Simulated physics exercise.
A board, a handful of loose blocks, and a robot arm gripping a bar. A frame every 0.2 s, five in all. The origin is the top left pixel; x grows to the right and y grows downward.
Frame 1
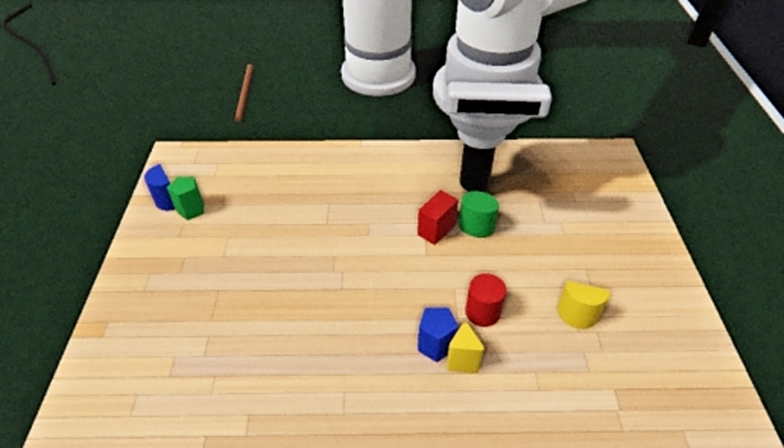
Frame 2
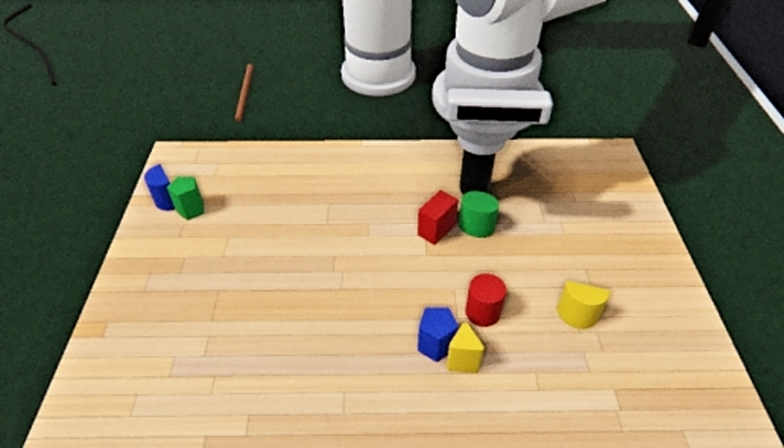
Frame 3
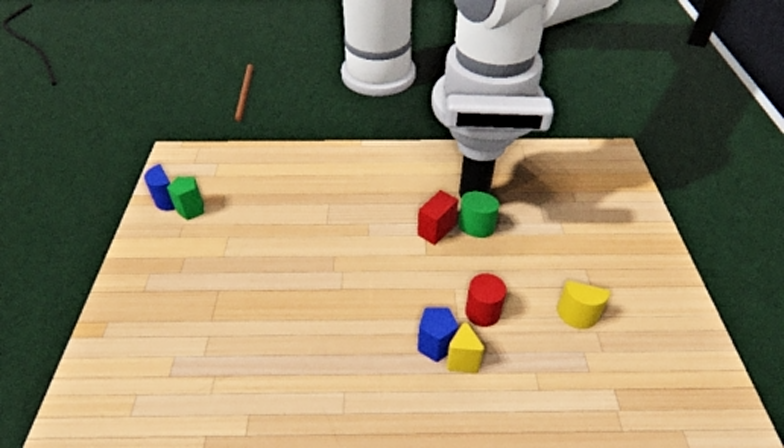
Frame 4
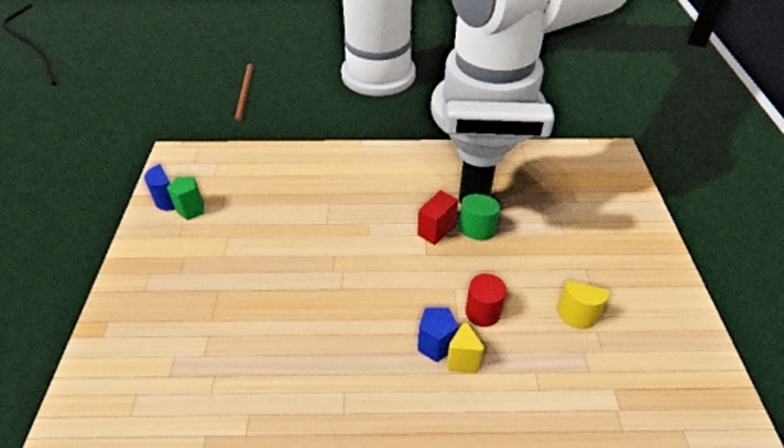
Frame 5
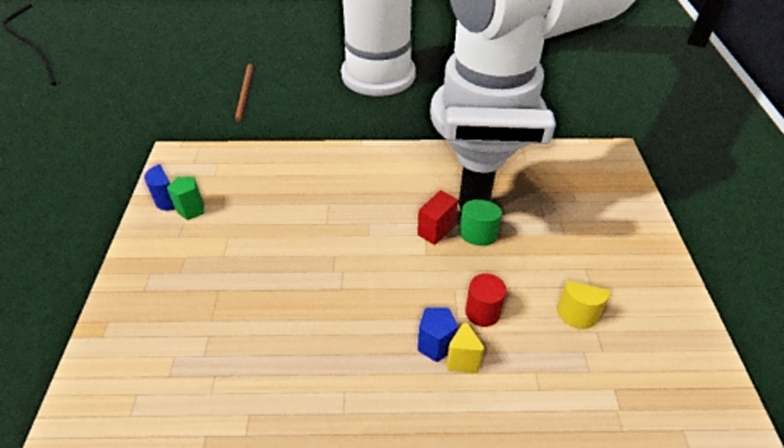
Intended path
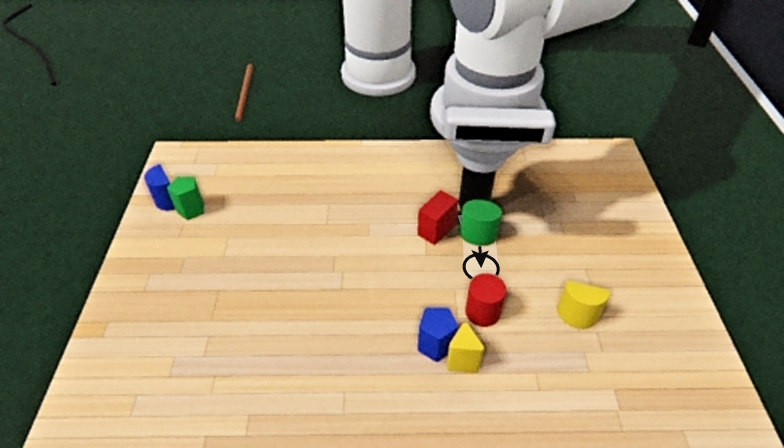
A robot arm held a short black bar over a wooden table of scattered colored blocks, then eased it forward and nudged the green round block slightly toward the viewer, while the other blocks stayed still.
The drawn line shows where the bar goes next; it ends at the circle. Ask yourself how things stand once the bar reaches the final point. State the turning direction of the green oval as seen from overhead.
It goes round opposite to clock hands.
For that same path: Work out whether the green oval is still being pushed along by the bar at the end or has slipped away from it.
In the end it is ahead.
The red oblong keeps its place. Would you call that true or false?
True - the claim holds.
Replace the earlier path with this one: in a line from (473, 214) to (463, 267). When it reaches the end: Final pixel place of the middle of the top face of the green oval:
I expect it at (499, 255).
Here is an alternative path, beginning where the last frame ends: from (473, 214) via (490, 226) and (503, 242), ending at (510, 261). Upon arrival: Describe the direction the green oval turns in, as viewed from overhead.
Looking down, my answer is that the green oval rotates clockwise.
The line goes from (473, 214) by way of (478, 230) and (480, 249) to (481, 268).
The first path, step by step. Halfway along, bar at (481, 232); green oval at (491, 238).
At the end, bar at (482, 261); red oblong unmoved; green oval at (501, 267), turned 30° anticlockwise; red round block at (488, 294).
